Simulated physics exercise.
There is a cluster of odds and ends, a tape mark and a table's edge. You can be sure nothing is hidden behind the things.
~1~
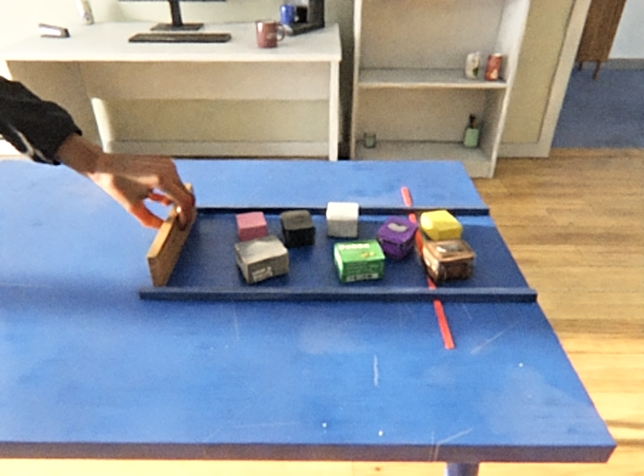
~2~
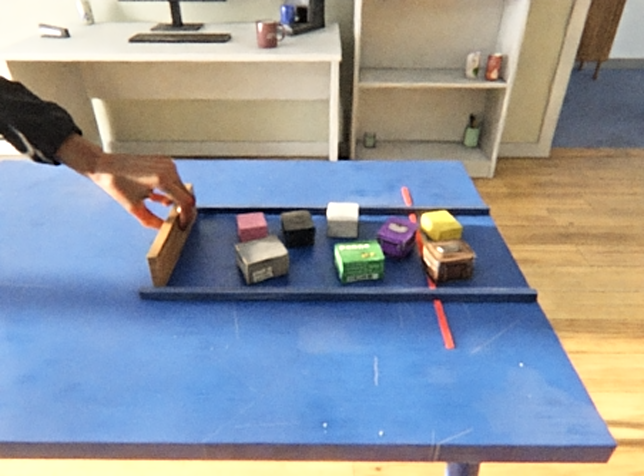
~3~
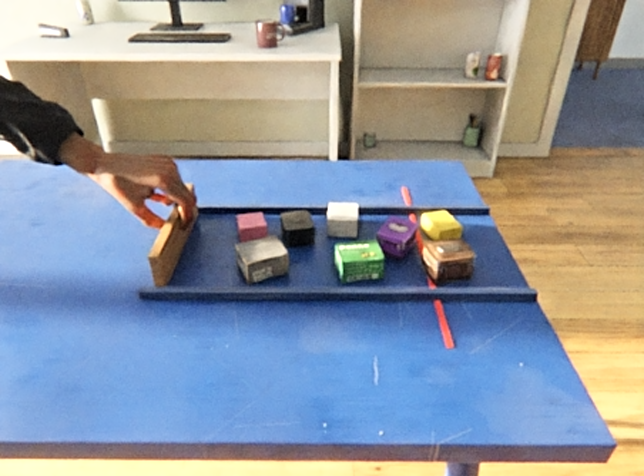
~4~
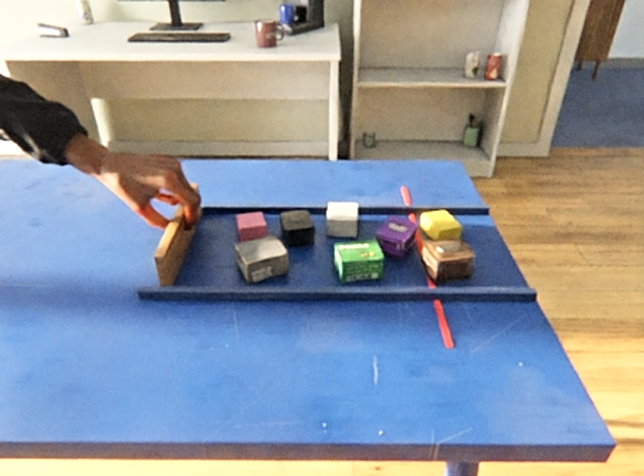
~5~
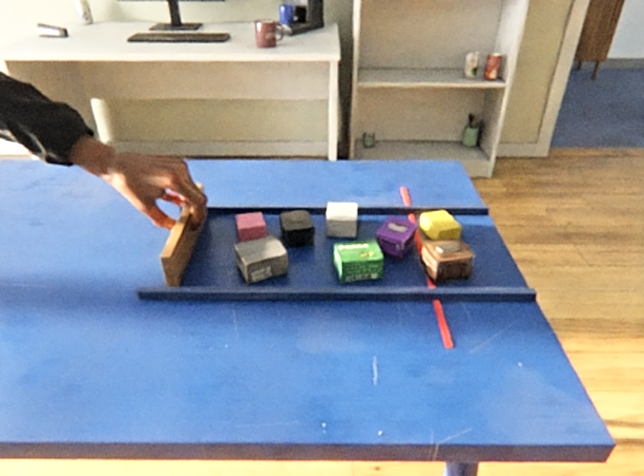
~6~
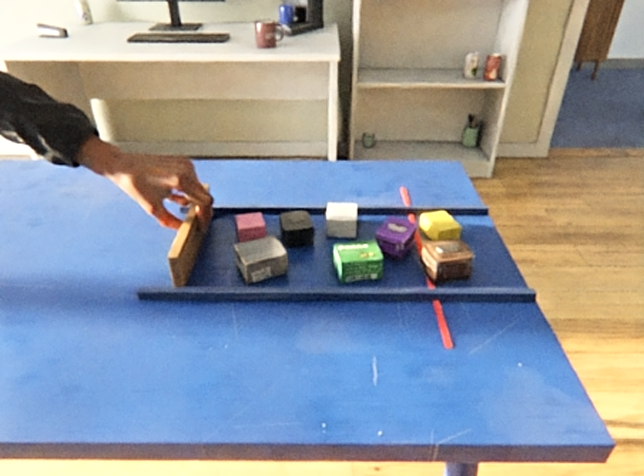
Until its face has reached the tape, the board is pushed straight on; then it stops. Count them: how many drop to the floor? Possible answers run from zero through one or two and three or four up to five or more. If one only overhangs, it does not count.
The right answer is one or two.
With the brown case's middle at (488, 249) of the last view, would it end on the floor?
Well, the brown case does not stay.
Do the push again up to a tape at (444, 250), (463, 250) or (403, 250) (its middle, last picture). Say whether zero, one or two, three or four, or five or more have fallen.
Going through the tapes in order, the count is 3 or 4, then three to four, then not one.
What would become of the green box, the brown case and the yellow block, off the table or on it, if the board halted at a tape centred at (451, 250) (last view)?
The green box tumbles off; the brown case falls; the yellow block falls.
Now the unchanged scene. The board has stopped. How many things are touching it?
It's touching 2 at the end.
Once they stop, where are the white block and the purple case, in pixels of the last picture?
Look around (479, 216) for the first and around (493, 241) for the second.
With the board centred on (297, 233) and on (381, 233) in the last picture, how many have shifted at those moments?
5 by the first point, 8 by the second.
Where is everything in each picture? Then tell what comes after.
Yellow block (441, 227); brown case (447, 260); purple case (397, 238); board (175, 232); tape (422, 250), in the first frame.
Brown case (447, 260); grey box (262, 259), in the second frame.
Purple case (397, 238); black case (297, 229), in the third frame.
Yellow block (441, 227); board (181, 232), in the fourth frame.
Brown case (446, 260); green box (358, 261), in the fifth frame.
Yellow block (440, 227); brown case (446, 260); purple case (396, 238); board (194, 232); tape (421, 250), in the sixth frame.
A little later, none off yet; yellow block at rest near (440, 227); brown case at rest near (446, 260); purple case at rest near (396, 238).
Next, none off yet; yellow block shifted a little near (452, 227); brown case shifted a little near (466, 262); purple case shifted about its own width near (428, 239).
When it is over, the number that fall off is one or two; down, brown case and yellow block.
